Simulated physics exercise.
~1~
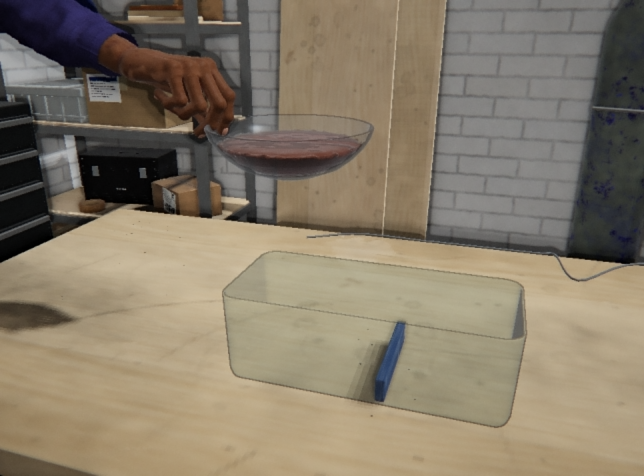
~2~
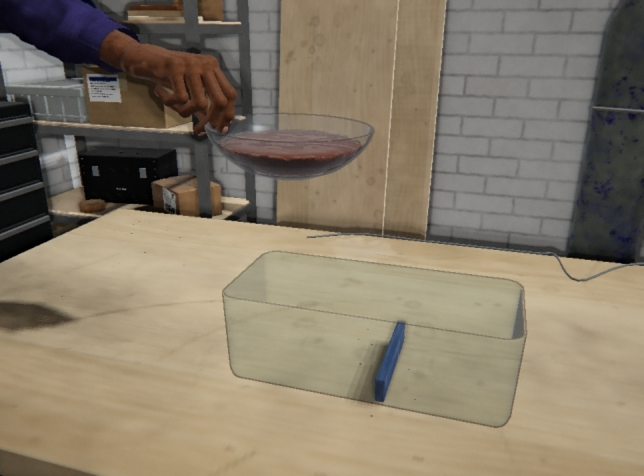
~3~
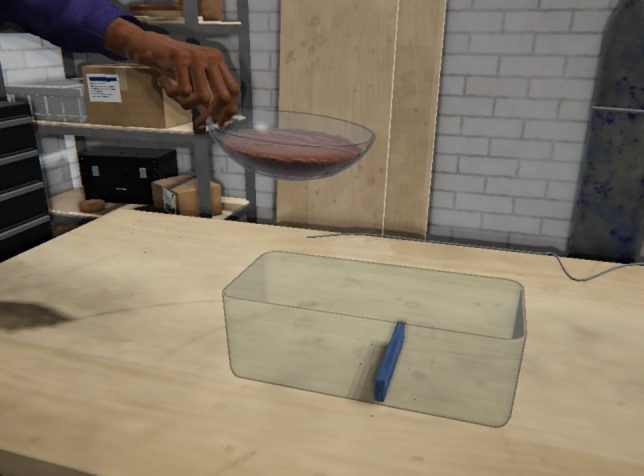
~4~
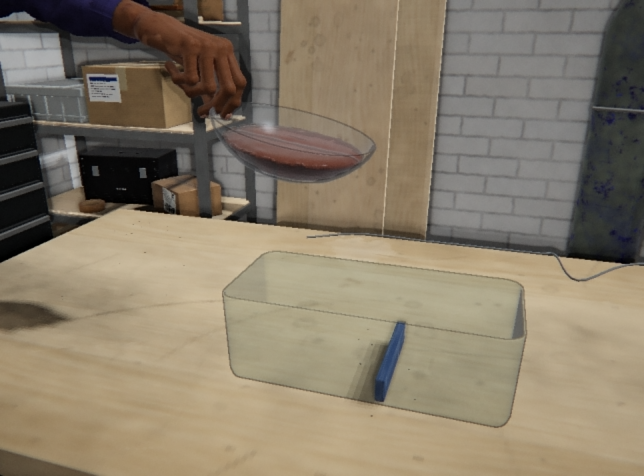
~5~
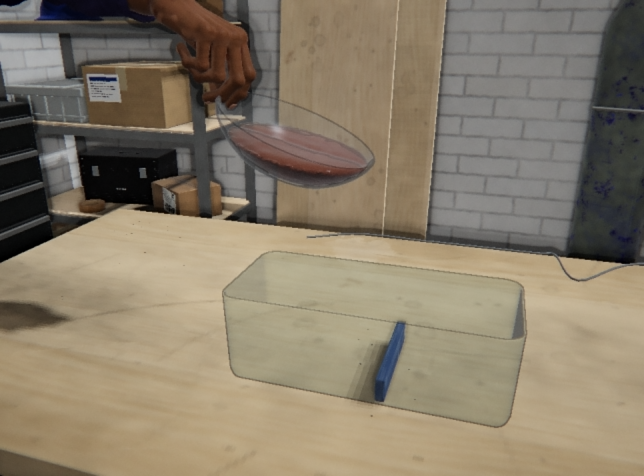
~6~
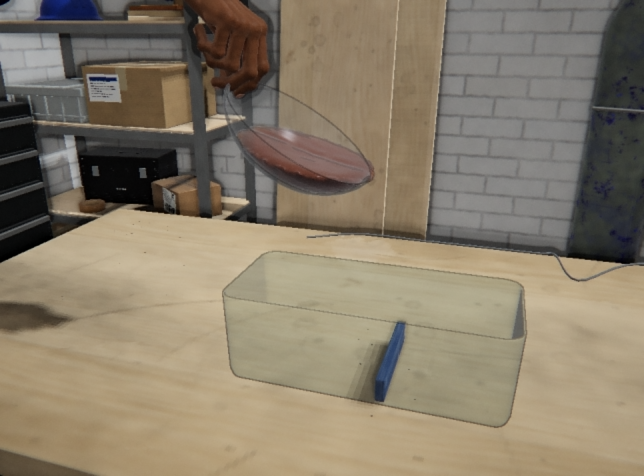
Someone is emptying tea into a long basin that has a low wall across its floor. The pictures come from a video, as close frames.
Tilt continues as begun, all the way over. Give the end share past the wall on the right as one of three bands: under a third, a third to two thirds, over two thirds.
The end share is a third to two thirds.
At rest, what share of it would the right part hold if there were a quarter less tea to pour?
It comes to 60 per cent or so.
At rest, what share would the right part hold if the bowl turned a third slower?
Some 65 per cent.
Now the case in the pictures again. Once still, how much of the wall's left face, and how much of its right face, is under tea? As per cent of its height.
Left side 20 percent, right side 50 percent.
A moment on, the bowl is tipped on its side and 0 per cent is still to pour, 20 is left of the wall and 60 right of it.
Next, the bowl is tipped right over and 0 per cent is still to pour, 27 is left of the wall and 55 right of it.
Then the bowl is tipped right over and 0 per cent is still to pour, 36 is left of the wall and 59 right of it.
Later the bowl is tipped right over and 0 per cent is still to pour, 39 is left of the wall and 57 right of it.
In the end 39 per cent lies left of the wall, 57 right of it and 4 outside.
